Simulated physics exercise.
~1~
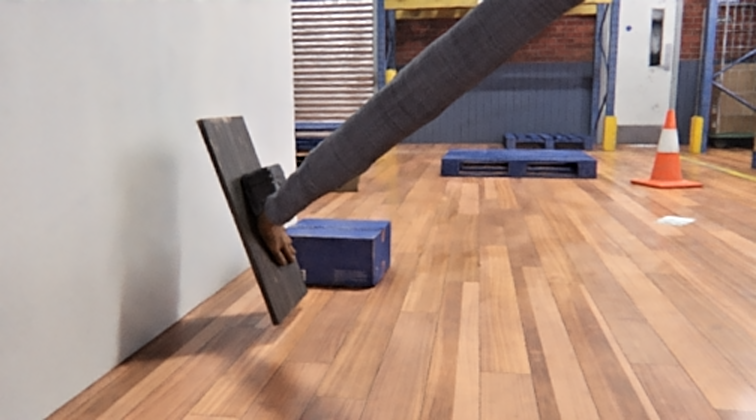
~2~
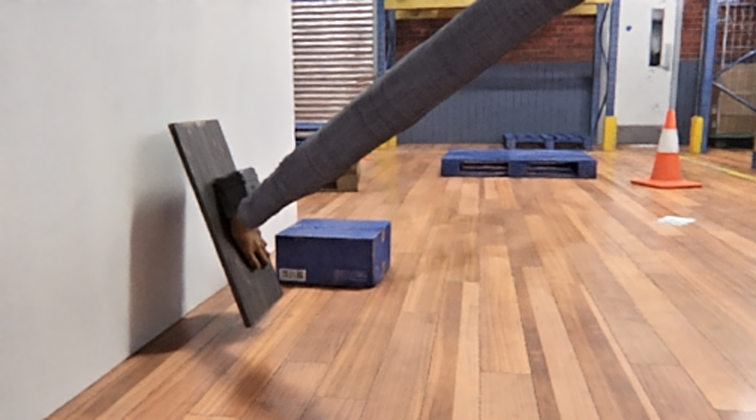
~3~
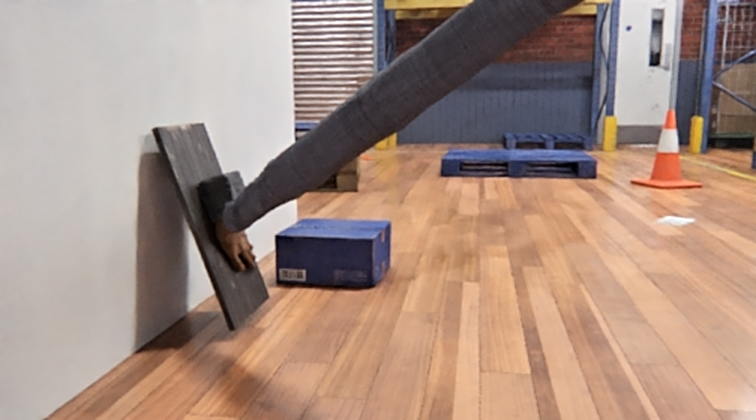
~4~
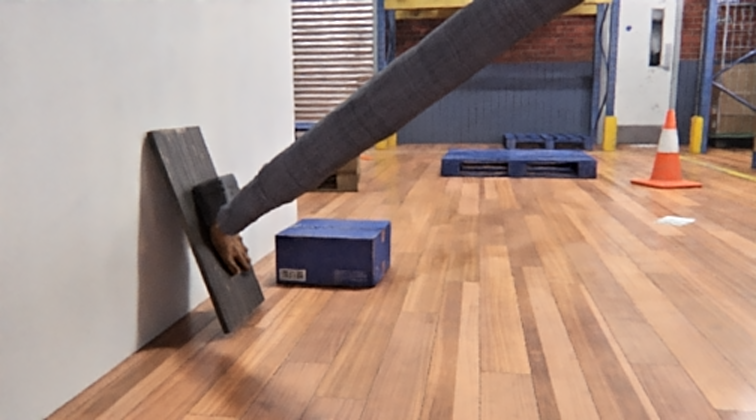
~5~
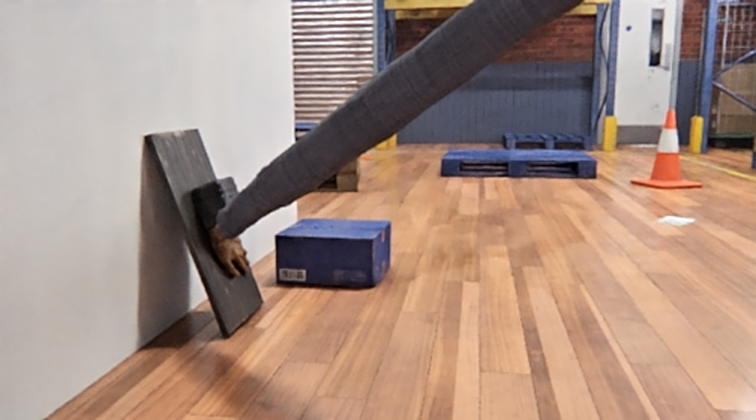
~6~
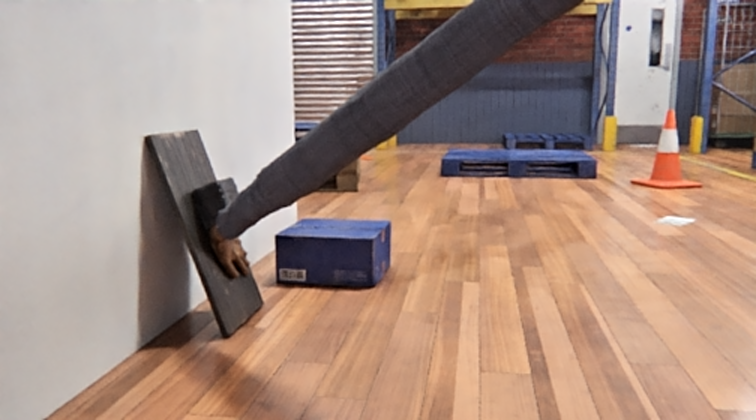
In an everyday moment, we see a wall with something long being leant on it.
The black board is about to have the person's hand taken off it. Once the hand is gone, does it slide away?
No: It stays propped.
Then, 0.40 s after the last picture, nothing has stirred.
Then, 0.80 s after the last picture, black board resting near (210, 228).
At rest, both in place. Seen from the same camera at the end, black board near (210, 228). The board remains leaning.
